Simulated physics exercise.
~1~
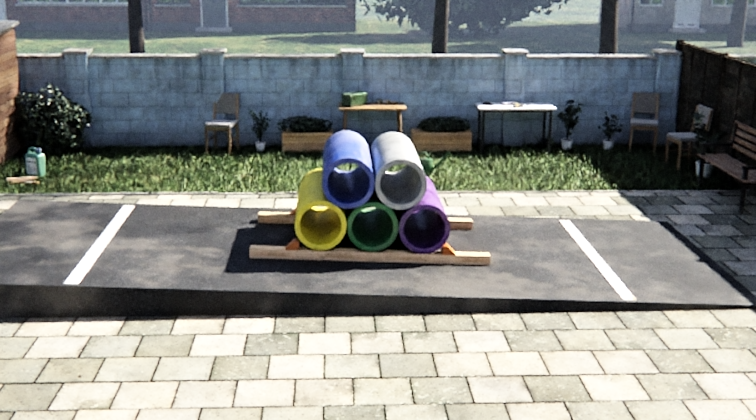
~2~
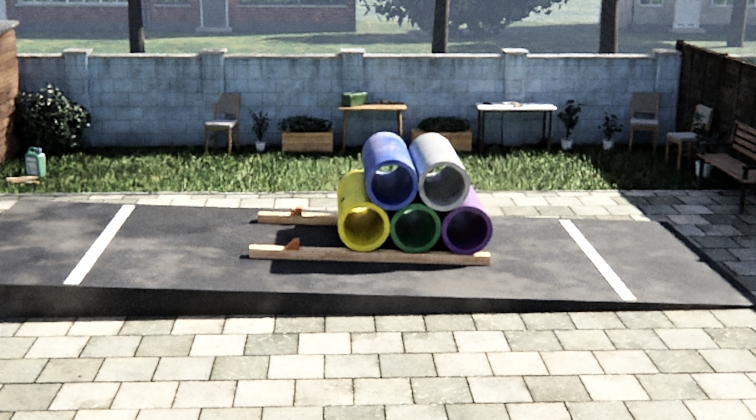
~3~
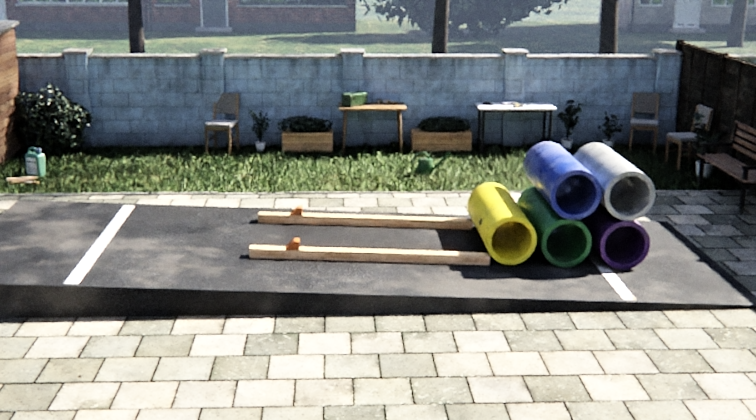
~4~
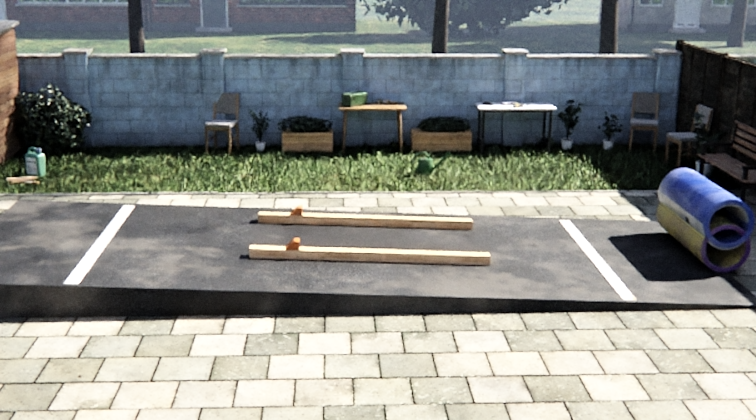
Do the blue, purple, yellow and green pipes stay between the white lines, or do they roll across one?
They all roll across a white line. The blue, purple, yellow and green pipes each end up beyond the one on the right.
